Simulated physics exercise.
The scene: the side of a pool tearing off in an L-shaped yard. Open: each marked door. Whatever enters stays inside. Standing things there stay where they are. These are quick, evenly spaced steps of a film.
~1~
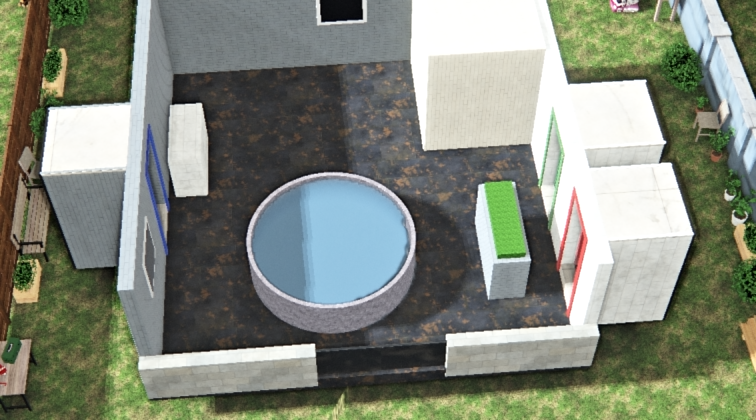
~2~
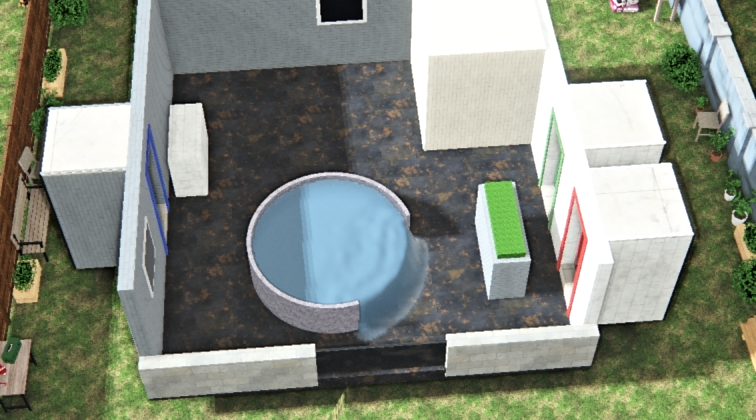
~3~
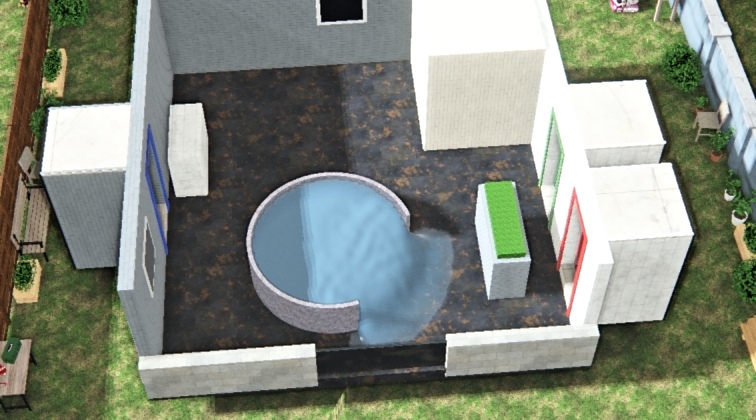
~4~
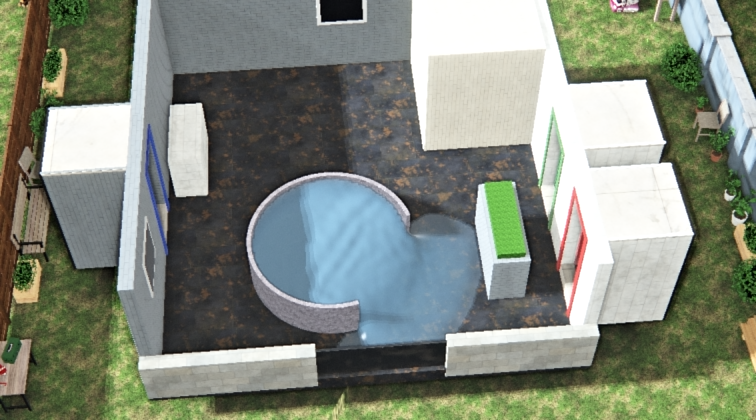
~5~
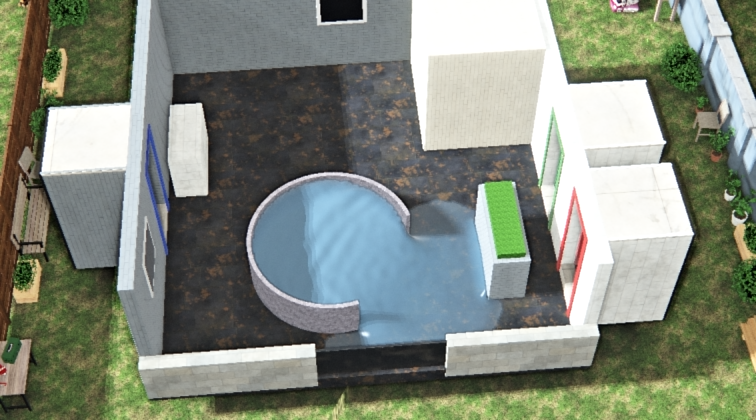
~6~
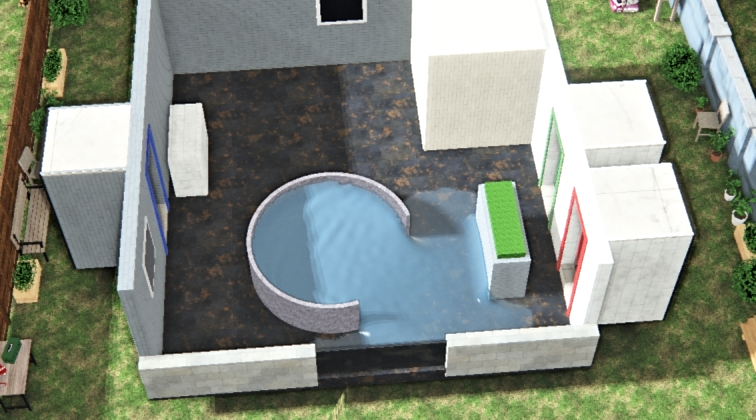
In a walled yard with a dark stone floor, a round pool of still water broke open on its right side, and water poured through the gap and spread around the green-topped white block.
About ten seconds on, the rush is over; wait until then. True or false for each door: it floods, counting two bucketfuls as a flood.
Green door - true; red door - true; blue door - false.
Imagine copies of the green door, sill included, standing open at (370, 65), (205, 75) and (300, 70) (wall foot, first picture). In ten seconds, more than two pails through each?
Stays within it; exceeds it; stays within it.
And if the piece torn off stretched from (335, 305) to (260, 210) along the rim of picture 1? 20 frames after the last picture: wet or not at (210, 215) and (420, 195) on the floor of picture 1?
The first spot is swamped, the second spared.
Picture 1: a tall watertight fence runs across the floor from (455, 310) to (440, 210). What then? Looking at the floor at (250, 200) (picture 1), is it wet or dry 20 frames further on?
There: Not flooded.
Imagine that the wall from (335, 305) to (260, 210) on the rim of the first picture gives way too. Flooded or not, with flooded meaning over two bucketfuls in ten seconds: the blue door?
Result: Blue door goes past the limit.
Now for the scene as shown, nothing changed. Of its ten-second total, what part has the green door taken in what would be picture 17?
Near 0 in a hundred.
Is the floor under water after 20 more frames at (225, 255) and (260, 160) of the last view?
Lab note, in the order given: Unwetted; unwetted.
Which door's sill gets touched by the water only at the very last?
Door: The blue door.
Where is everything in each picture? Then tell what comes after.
The first picture shows still water in the round pool at (331, 240).
In the second picture, water pours out at (404, 282) and has run to (364, 336).
In the third picture, the front is at (445, 236), out from the gap at (404, 284).
In the fourth picture, the front is at (467, 229), out from the gap at (404, 285).
In the fifth picture, the front is at (471, 213), out from the gap at (404, 286).
In the sixth picture, the front is at a hidden place, out from the gap at (404, 286).
A moment on, water covers 25 % of the floor; the green door not reached, the red door wet at the sill, nothing in, the blue door not reached.
Next, water covers 40 % of the floor; the green door wet at the sill, nothing in, the red door under two buckets in, the blue door not reached.
Then, water covers 60 % of the floor; the green door wet at the sill, nothing in, the red door far over two buckets in, the blue door not reached.
Later, water covers 95 % of the floor; the green door over two buckets in, the red door far over two buckets in, the blue door wet at the sill, nothing in.
In the end, water covers 100 % of the floor; the green door far over two buckets in, the red door far over two buckets in, the blue door wet at the sill, nothing in.
